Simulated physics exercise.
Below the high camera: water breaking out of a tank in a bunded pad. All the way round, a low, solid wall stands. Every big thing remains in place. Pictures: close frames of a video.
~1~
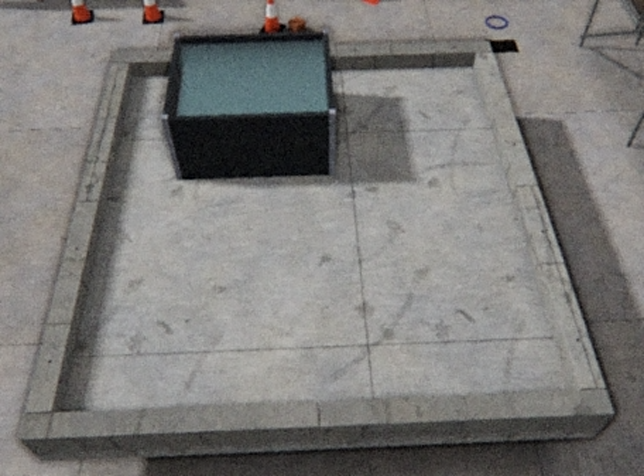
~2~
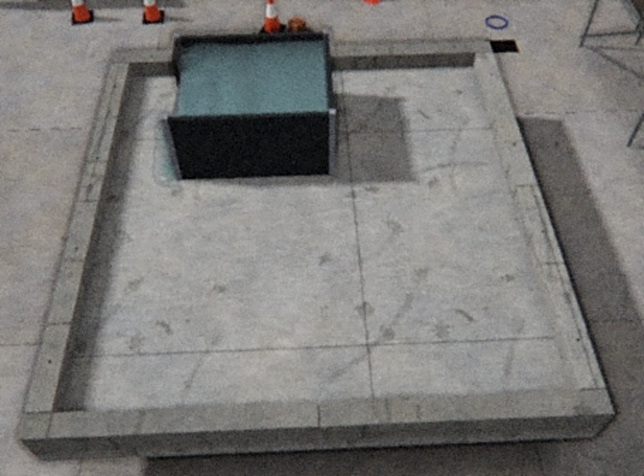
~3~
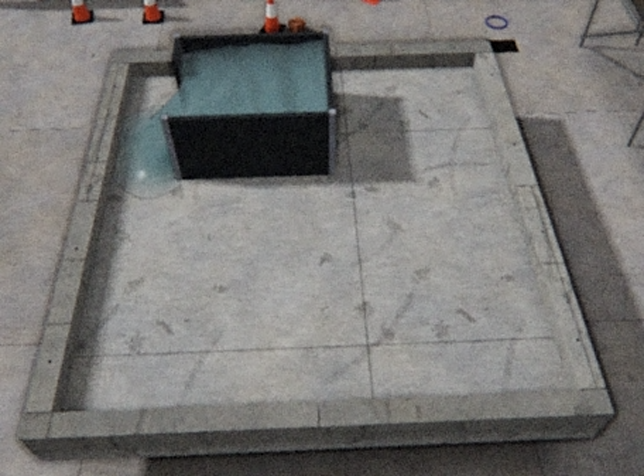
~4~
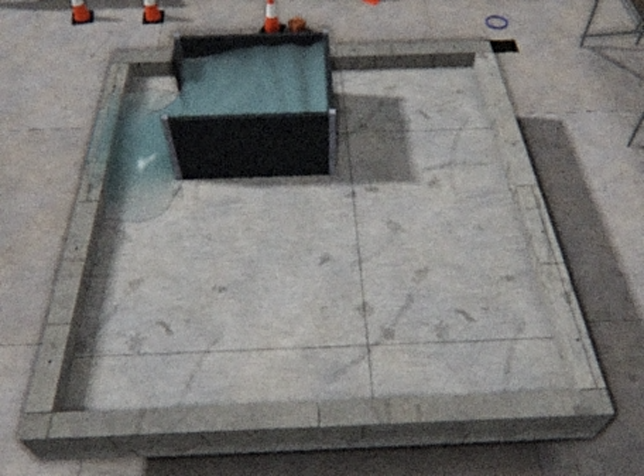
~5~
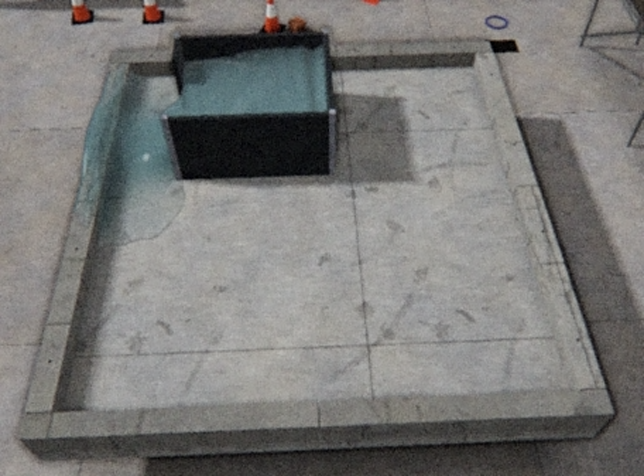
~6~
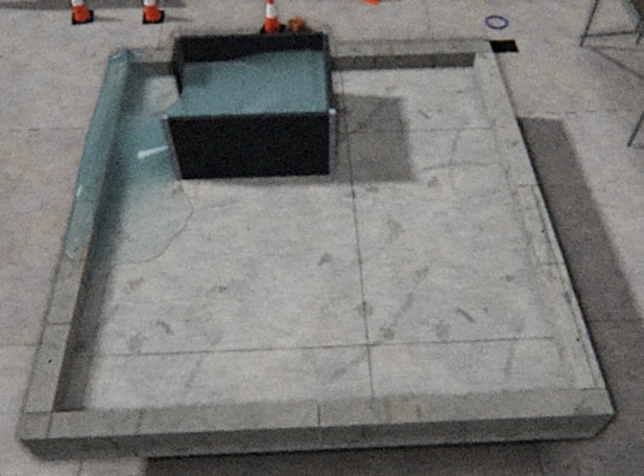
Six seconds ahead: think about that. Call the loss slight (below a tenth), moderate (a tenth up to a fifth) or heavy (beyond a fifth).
Heavy.
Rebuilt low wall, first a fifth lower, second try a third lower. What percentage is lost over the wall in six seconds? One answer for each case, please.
Well, you'd get 36 per cent in the first case and 46 per cent in the second.
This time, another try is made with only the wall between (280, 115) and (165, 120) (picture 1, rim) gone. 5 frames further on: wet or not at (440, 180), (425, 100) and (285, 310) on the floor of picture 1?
Spared, spared, soaked.
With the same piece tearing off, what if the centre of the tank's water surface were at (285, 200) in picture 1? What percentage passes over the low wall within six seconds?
Share found: Around 26 %.
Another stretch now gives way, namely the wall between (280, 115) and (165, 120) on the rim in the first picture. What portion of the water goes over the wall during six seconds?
About 12 %.
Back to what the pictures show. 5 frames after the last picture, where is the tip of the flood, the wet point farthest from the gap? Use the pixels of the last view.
The front should reach about (63, 421).
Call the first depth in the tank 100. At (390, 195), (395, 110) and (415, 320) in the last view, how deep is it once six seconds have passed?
The three come to near 6, 2 and 4 per cent respectively.
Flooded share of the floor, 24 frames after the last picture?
Close to 70 in a hundred, I think.
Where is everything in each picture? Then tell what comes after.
In the first frame, the water tank at (251, 79) is whole and still.
In the second frame, water pours out at (181, 127) and has run to (174, 183).
In the third frame, the front is at (125, 126), out from the gap at (182, 131).
In the fourth frame, water pours out at (183, 132) and has run to (131, 95).
In the fifth frame, water pours out at (183, 133) and has run to (100, 242).
In the sixth frame, water pours out at (183, 133) and has run to (93, 278).
A moment on, water covers 20 % of the floor; the low wall has let 10 % over.
Next, water covers 25 % of the floor; the low wall has let 16 % over.
Then, water covers 40 % of the floor; the low wall has let 28 % over.
Later, water covers 60 % of the floor; the low wall has let 29 % over.
In the end, water covers 70 % of the floor; the low wall has let 29 % over.
